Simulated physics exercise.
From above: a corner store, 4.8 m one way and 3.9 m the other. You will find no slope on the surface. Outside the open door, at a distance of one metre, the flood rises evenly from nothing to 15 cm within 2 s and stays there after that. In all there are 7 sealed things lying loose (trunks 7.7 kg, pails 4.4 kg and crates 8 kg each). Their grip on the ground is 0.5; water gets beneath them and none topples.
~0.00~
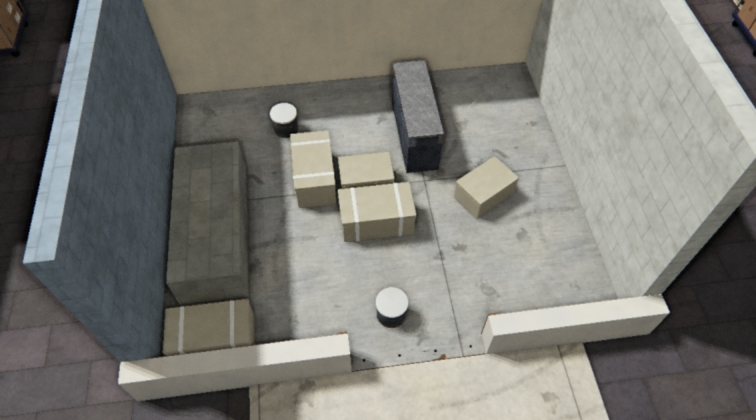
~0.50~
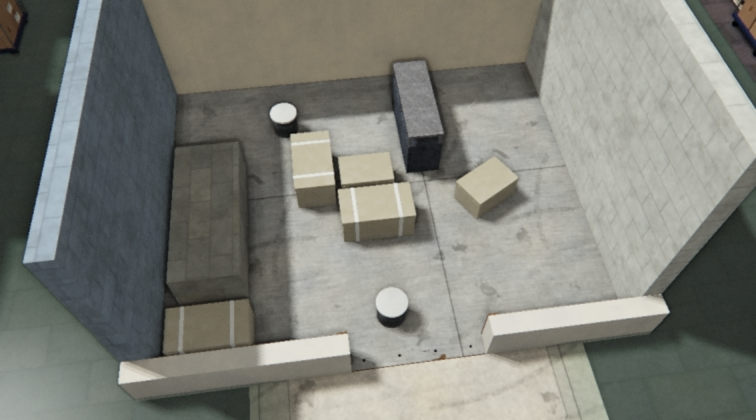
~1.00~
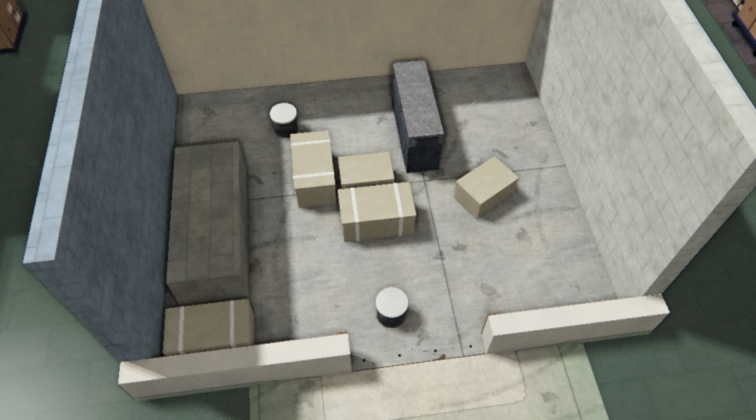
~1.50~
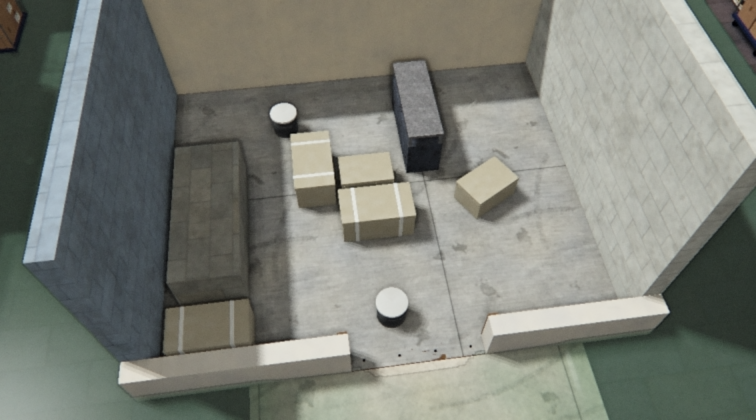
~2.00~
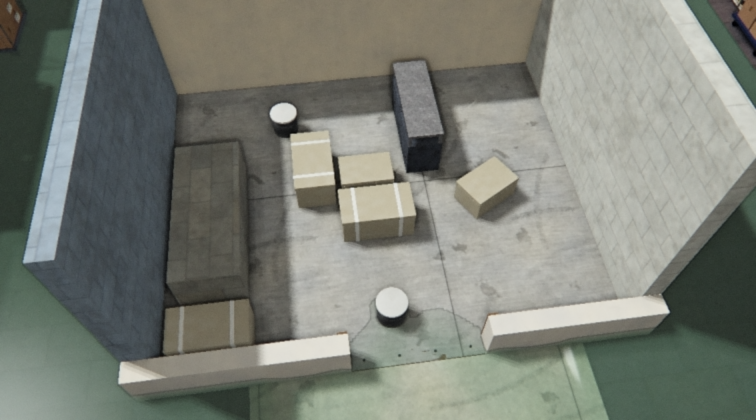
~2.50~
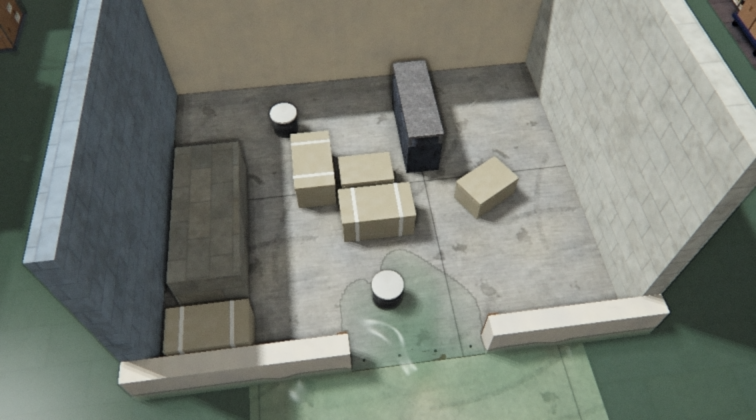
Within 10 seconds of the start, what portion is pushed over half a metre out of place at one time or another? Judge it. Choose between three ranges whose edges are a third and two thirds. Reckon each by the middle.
The range is the highest, two thirds or more.
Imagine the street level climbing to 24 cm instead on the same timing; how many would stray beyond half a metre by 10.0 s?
Result: 6.
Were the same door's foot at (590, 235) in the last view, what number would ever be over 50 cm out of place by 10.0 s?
That would give 5.
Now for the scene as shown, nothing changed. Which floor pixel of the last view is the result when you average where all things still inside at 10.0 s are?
Close to (297, 142).
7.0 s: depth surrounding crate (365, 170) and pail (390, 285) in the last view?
I'd estimate 7 cm for the first and 6 cm for the second.
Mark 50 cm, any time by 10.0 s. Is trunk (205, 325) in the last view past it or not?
The answer is a smaller shift.
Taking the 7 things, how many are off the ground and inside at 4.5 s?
At that time the total is 2.
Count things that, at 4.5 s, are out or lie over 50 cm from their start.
3.
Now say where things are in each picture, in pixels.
The first frame shows a pail at (392, 302), on the bottom; a trunk at (377, 202), on the bottom; 0.0 m2 under water; 0 of 7 have shifted.
The second frame shows a pail at (392, 302) rests on the ground; a trunk at (377, 202) rests on the ground; 0.0 m2 under water; 0 of 7 have shifted.
The third frame shows a pail at (392, 302) rests on the ground; a trunk at (377, 202), on the bottom; 0.0 m2 under water; 0 of 7 have shifted.
The fourth frame shows a pail at (392, 302), on the bottom; a trunk at (377, 202), on the bottom; water covers 0.0 m2; 0 of 7 have shifted.
The fifth frame shows a pail at (392, 302), on the bottom; a trunk at (377, 202), on the bottom; water covers 0.3 m2; 0 of 7 have shifted.
The sixth frame shows a pail at (388, 284), on the bottom, 20 cm from its start; a trunk at (377, 202), on the bottom; water covers 1.0 m2; 1 of 7 have shifted.
After 3.5 s 1 of 7 are over 50 cm from their spots; 0 afloat.
After 4.5 s 3 of 7 are over 50 cm from their spots; 2 afloat.
After 7.0 s 5 of 7 are over 50 cm from their spots; 5 afloat.
After 10.0 s 6 of 7 are over 50 cm from their spots, and 6 have been at some point; 6 afloat.
